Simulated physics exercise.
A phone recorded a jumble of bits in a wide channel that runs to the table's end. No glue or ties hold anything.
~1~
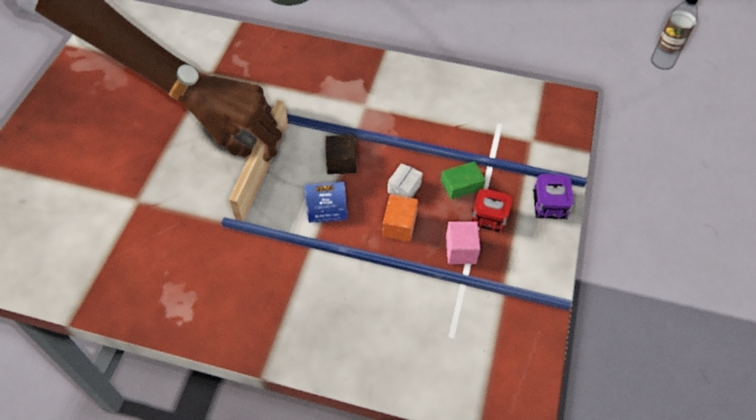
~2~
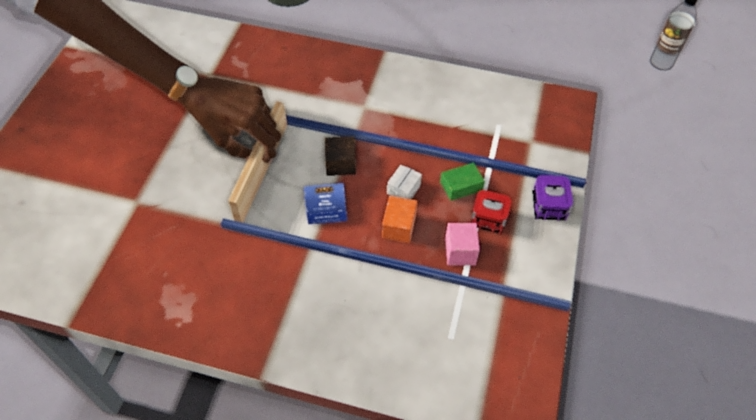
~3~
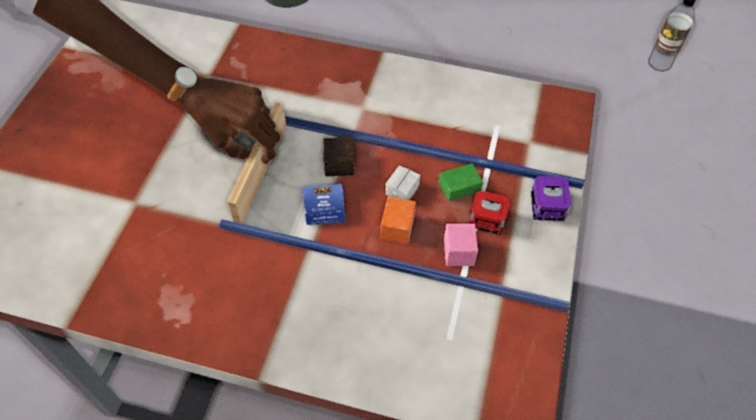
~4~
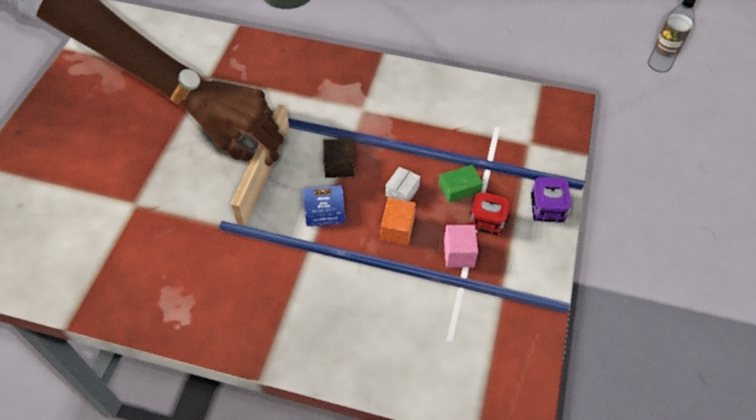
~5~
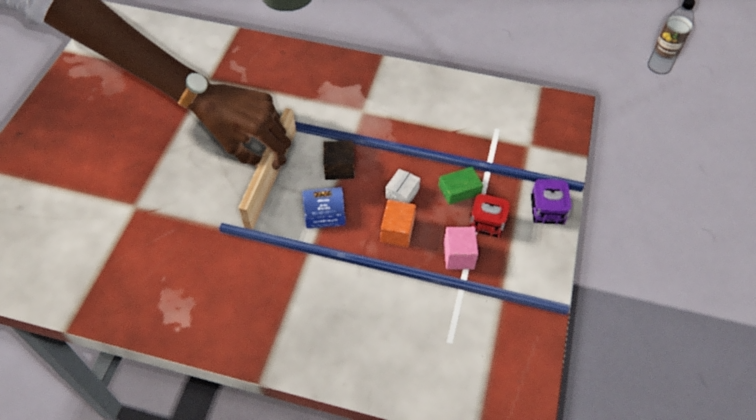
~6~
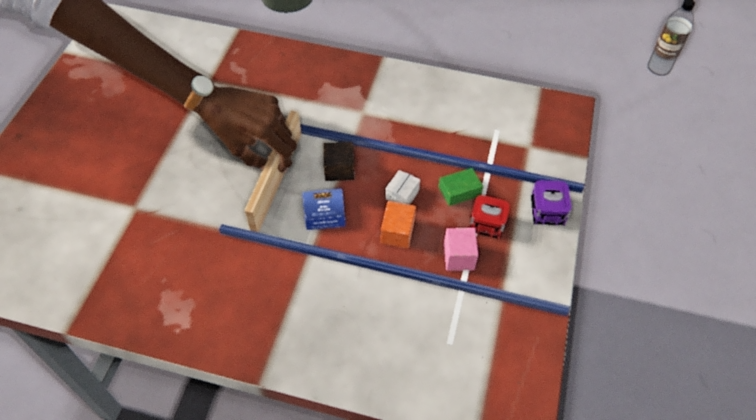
Hand sliding a wooden board slightly right between blue rails on a checkered table, toward colourful blocks that stay nearly still.
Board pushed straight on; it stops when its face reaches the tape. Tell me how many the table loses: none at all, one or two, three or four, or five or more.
No losses.
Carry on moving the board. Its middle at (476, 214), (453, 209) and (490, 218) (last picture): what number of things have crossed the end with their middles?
First 0, next 0, last 0.
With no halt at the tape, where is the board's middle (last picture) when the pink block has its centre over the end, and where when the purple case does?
The middle is at (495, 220) when it's the pink block, and at (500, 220) when it's the purple case.
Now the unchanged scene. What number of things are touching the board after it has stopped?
Count: 2.
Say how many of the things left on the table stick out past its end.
Result: 0.
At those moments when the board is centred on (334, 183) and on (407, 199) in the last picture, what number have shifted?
One spot: 2. Other spot: 6.
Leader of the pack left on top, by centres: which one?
The one you want is the pink block.
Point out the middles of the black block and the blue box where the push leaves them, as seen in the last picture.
Black block at (497, 199), blue box at (491, 253).
Soon after, none off yet; purple case at rest near (550, 203); red case at rest near (489, 217); pink block at rest near (461, 250).
Then, none off yet; purple case at rest near (550, 203); red case at rest near (489, 217); pink block moved about its own width near (490, 258).
At rest, the number that fall off is zero.
